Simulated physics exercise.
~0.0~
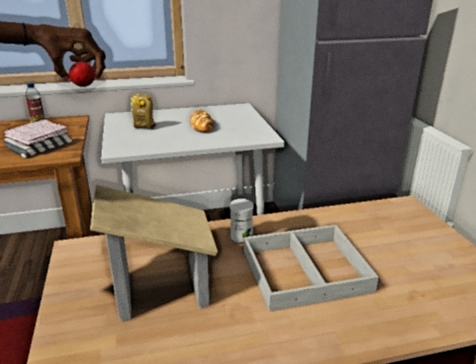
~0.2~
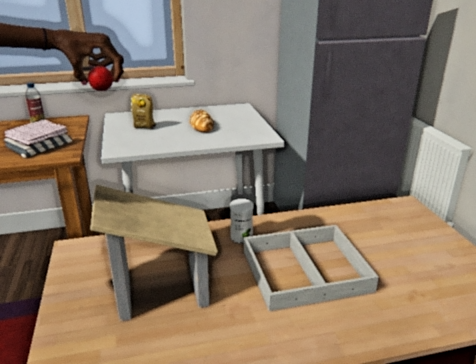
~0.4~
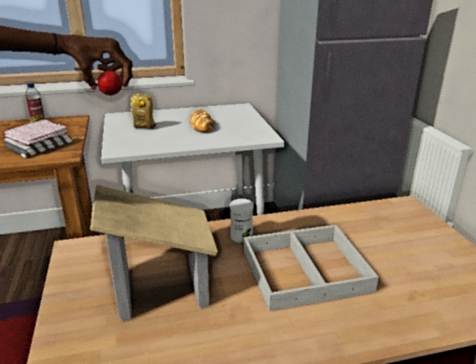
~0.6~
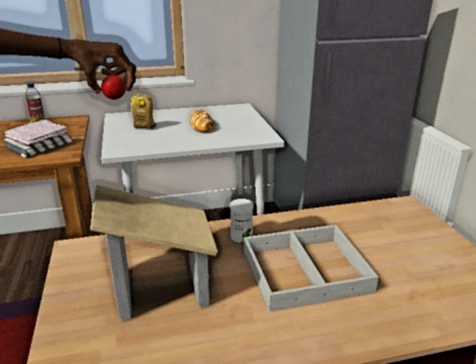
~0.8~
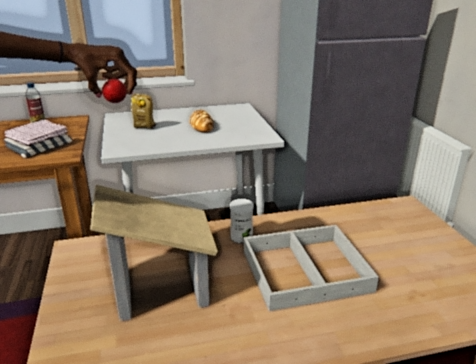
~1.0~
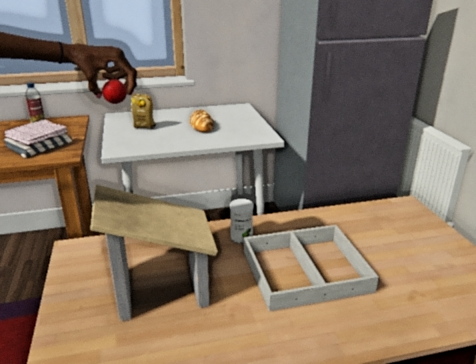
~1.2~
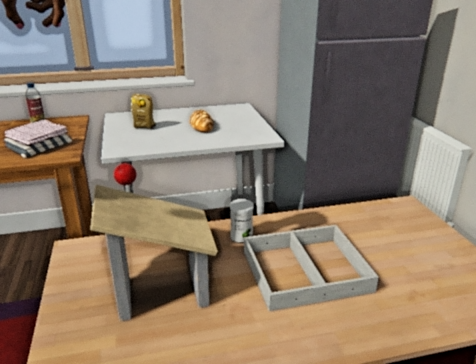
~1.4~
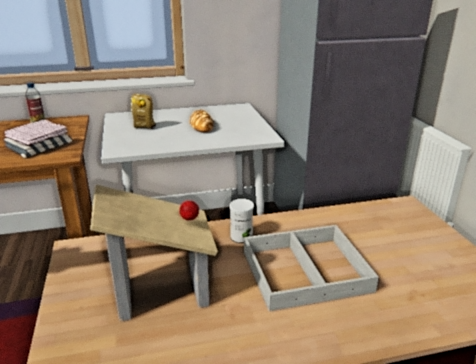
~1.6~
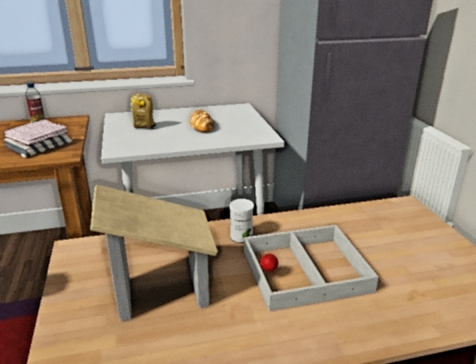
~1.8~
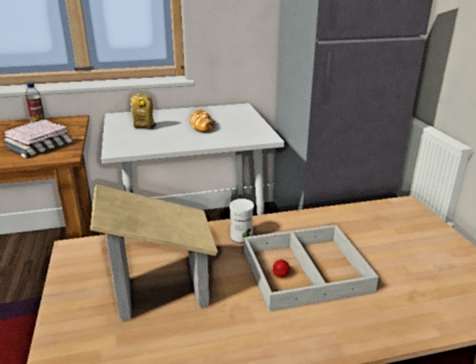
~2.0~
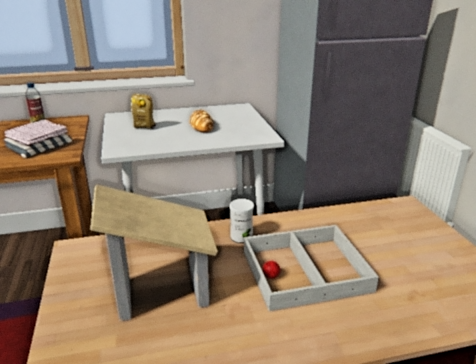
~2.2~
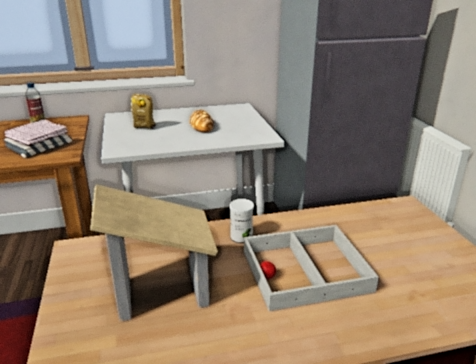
In a kitchen, a hand drops a red ball that lands in the tray's nearer bay.
